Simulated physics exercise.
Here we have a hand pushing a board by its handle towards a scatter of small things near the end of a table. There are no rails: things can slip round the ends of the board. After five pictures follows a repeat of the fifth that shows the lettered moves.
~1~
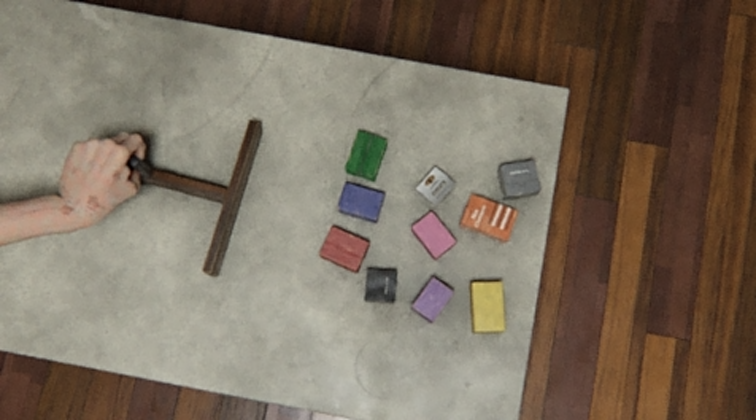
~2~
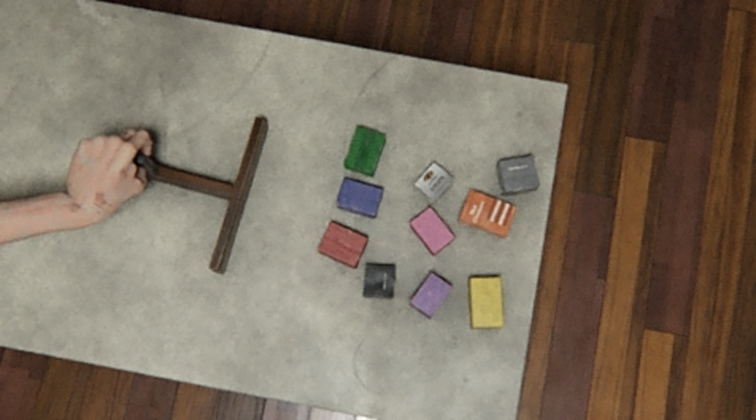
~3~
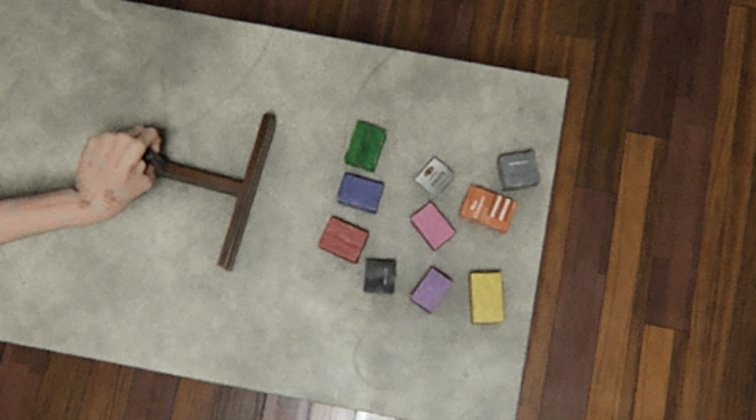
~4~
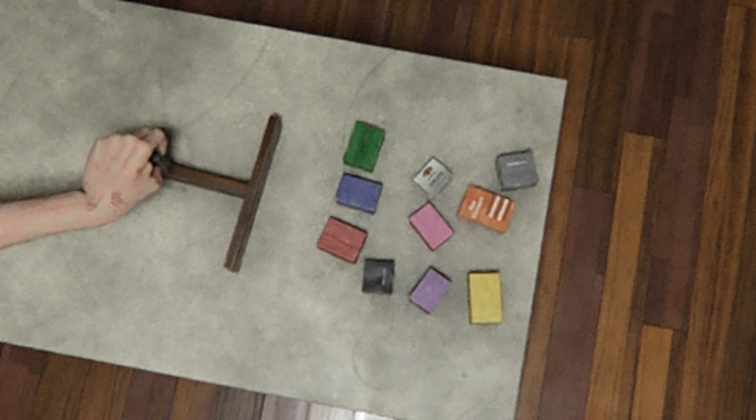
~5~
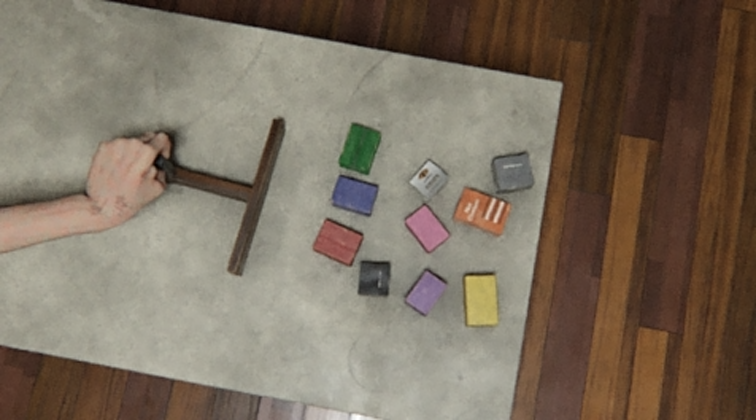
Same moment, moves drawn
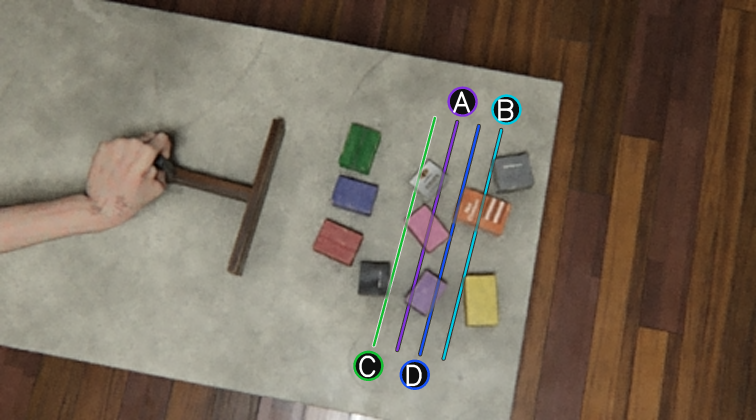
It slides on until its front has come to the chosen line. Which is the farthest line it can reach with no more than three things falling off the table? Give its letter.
B is the last line within the limit.
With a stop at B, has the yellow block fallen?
Yes.
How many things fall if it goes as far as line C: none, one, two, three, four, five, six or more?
In all, none.
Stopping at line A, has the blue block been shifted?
Yes.
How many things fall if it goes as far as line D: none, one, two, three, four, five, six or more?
By then, none.
On the marked copy, A at (428, 233); B at (473, 242); C at (405, 229); D at (450, 238).
With B. Early on, board (332, 209); green box (372, 152); black packet (378, 283).
Further on, board (411, 223); orange packet (501, 222); pink block (469, 248).
At the end, board (472, 235); yellow block over the edge; orange packet over the edge; two fallen.
As for the rest, A is within the limit but short; C is within the limit but short; D is within the limit but short.
